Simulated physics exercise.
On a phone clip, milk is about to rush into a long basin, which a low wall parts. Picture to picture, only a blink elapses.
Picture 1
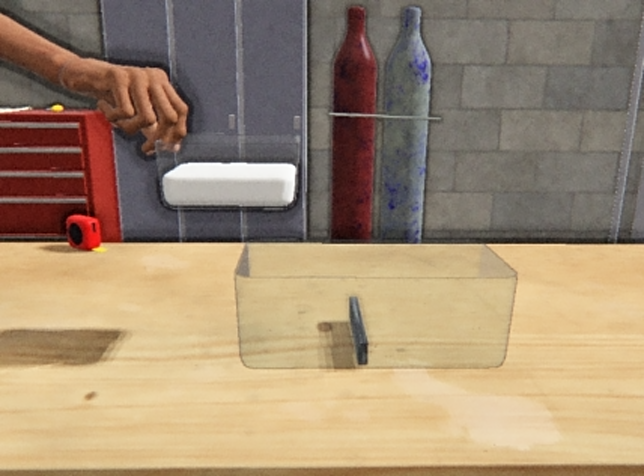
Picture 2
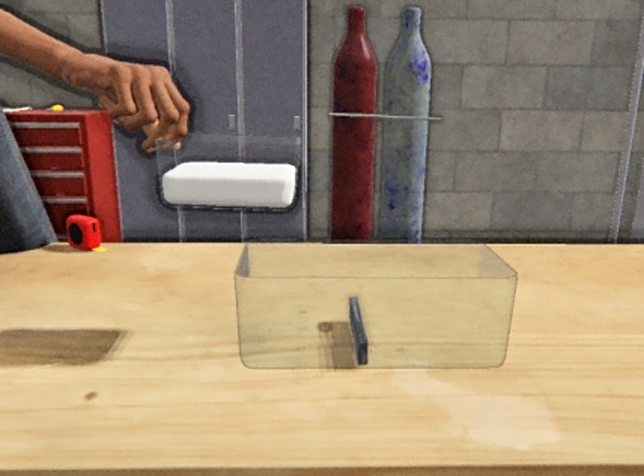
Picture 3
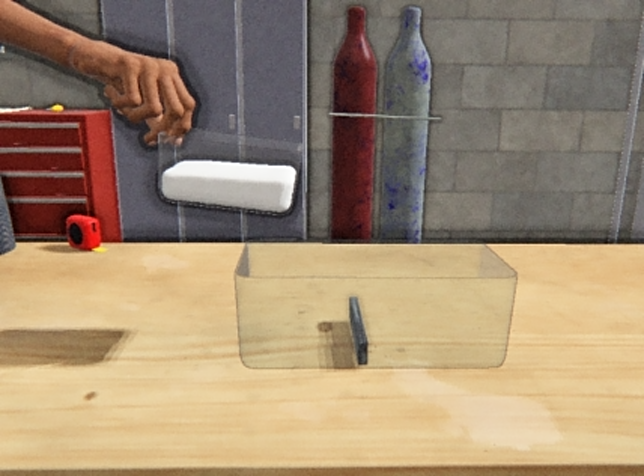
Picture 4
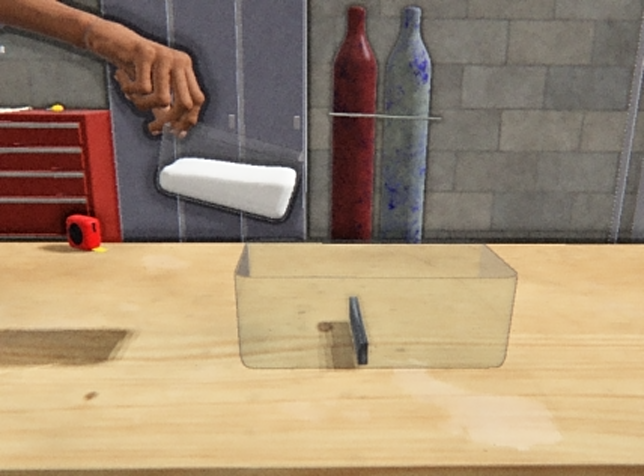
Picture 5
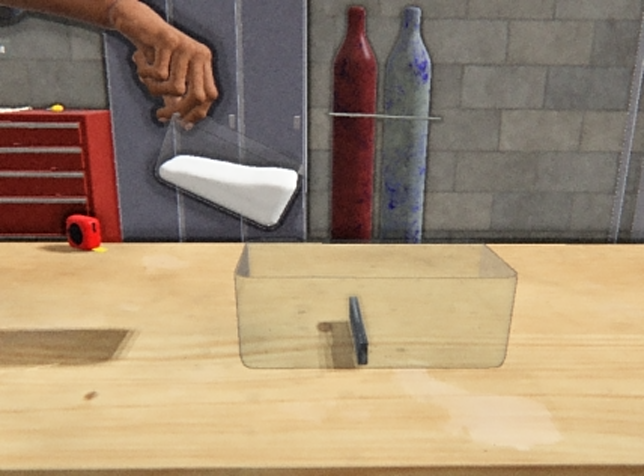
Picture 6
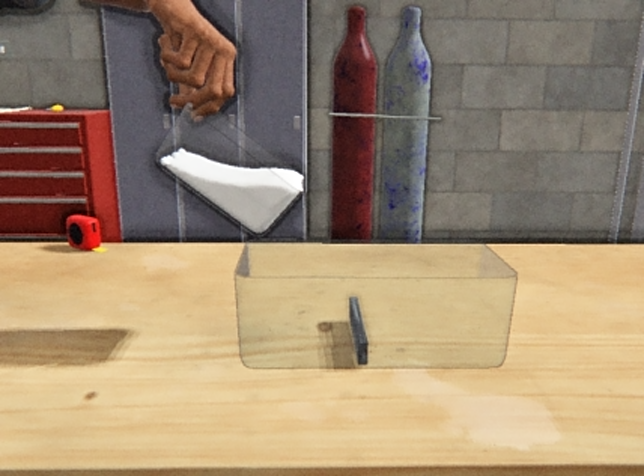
A hand tilts a clear container of milk rightward above a long, clear basin.
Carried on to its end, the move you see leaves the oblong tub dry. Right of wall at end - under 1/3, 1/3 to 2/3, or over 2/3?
I reckon what ends right of the wall does not reach a third.
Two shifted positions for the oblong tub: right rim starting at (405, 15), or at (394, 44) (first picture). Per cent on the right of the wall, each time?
Roughly 80 in a hundred the first time and 85 in a hundred the second.
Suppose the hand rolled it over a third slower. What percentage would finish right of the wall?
Near 5 %.
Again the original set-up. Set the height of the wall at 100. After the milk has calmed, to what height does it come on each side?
On the left it is 80 per cent, on the right 10.
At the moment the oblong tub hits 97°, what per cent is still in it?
Close to 20 parts in a hundred remain.
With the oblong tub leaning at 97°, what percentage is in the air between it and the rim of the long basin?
Estimate: 15 per cent, roughly.
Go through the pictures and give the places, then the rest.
Tilt 0°; pouring edge (298, 141); surface from (172, 170) to (295, 170); the long basin's rim runs from (241, 258) to (499, 259); the wall's top is at (358, 319), in the first picture.
Tilt 2°; pouring edge (299, 143); surface from (172, 169) to (295, 171), in the second picture.
Tilt 7°; pouring edge (301, 149); surface from (171, 167) to (295, 172), in the third picture.
Tilt 15°; pouring edge (303, 159); surface from (171, 165) to (296, 175), in the fourth picture.
Tilt 25°; pouring edge (303, 171); surface from (169, 161) to (297, 177), in the fifth picture.
Tilt 38°; pouring edge (301, 186); surface from (172, 156) to (301, 178); 1 per cent is over the edge, in the sixth picture.
A moment on, the oblong tub is tipped on its side and 20 per cent is still to pour, 67 is left of the wall and 0 right of it.
Next, the oblong tub is tipped right over and 3 per cent is still to pour, 82 is left of the wall and 10 right of it.
Then the oblong tub is tipped right over and 0 per cent is still to pour, 87 is left of the wall and 12 right of it.
Later the oblong tub is tipped right over and 0 per cent is still to pour, 86 is left of the wall and 13 right of it.
Finally, 86 per cent lies left of the wall, 13 right of it and 1 outside.
